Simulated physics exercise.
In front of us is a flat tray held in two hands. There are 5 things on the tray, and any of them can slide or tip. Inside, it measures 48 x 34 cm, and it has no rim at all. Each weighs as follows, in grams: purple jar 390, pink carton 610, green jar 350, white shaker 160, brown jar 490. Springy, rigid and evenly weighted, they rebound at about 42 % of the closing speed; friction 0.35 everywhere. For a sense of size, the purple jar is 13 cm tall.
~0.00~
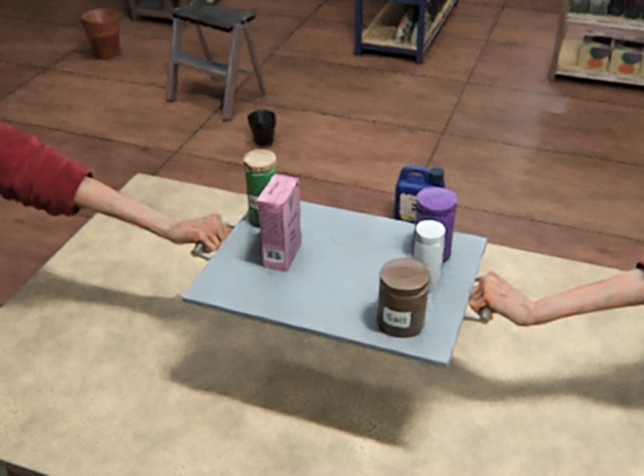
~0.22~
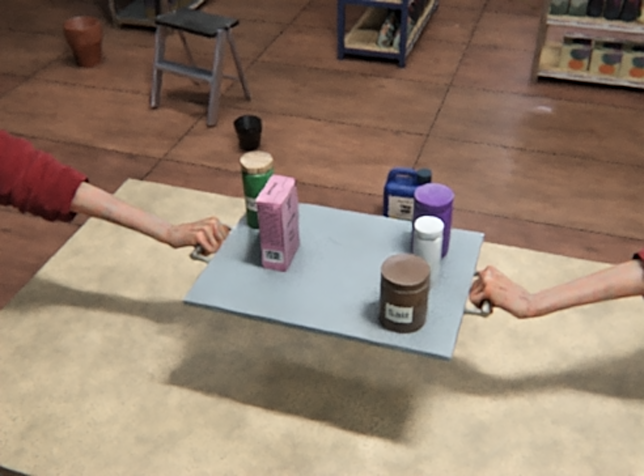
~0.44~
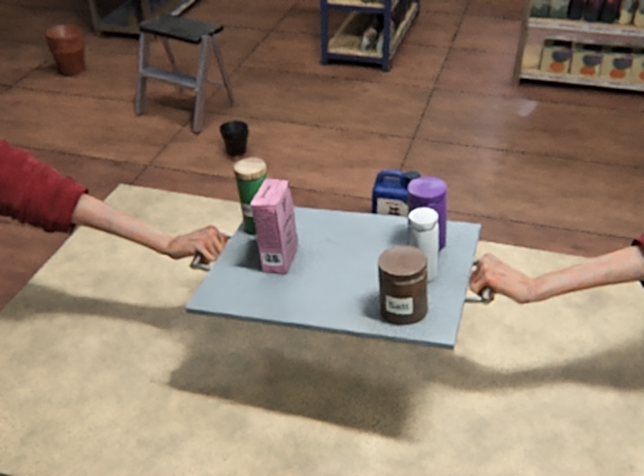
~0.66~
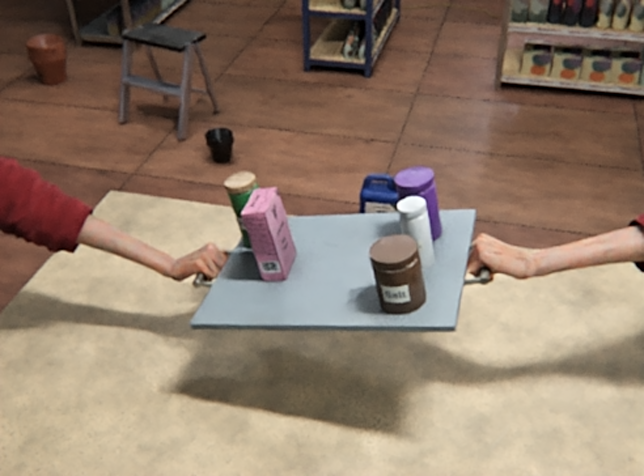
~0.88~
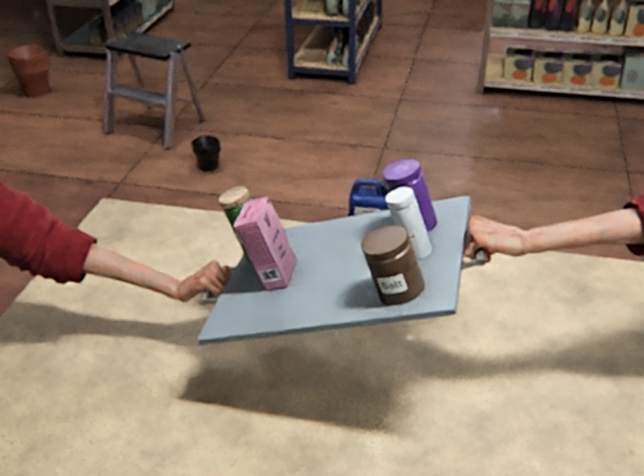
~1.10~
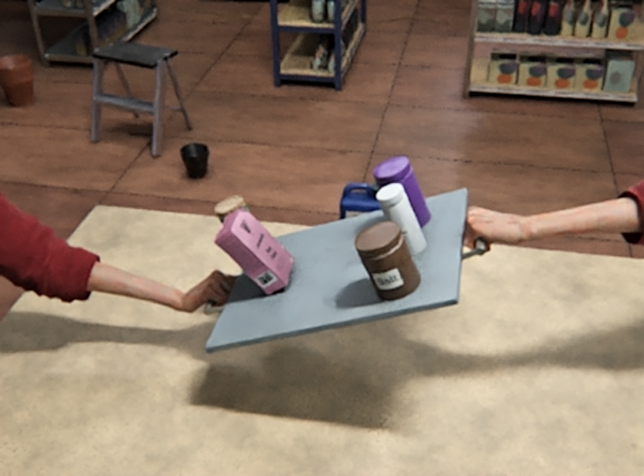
To begin with, two hands hold a flat gray tray level above a table, carrying a pink carton, a brown jar, a white shaker and green, purple and blue containers. Then the left hand lowers and the right hand rises, tilting the tray steadily down to the left as the items lean with it.
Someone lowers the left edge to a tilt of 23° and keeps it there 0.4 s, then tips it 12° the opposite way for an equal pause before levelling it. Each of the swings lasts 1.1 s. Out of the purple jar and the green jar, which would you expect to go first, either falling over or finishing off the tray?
I would say the second of the pair.
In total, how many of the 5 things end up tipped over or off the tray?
In total, 5.
Around 1.90 s, tilt 18°, left edge down; pink carton and green jar now off the tray; purple jar shifted 31 cm near (266, 225); white shaker shifted 32 cm.
Around 2.50 s, tilt 10°, right edge down; purple jar, white shaker and brown jar now off the tray.
Finally (4.6 s), off the tray, purple jar, pink carton, green jar, white shaker and brown jar. Final places as that camera would see them, purple jar near (202, 277), green jar near (207, 258). Purple jar went at 2.10 s; green jar went at 1.34 s.
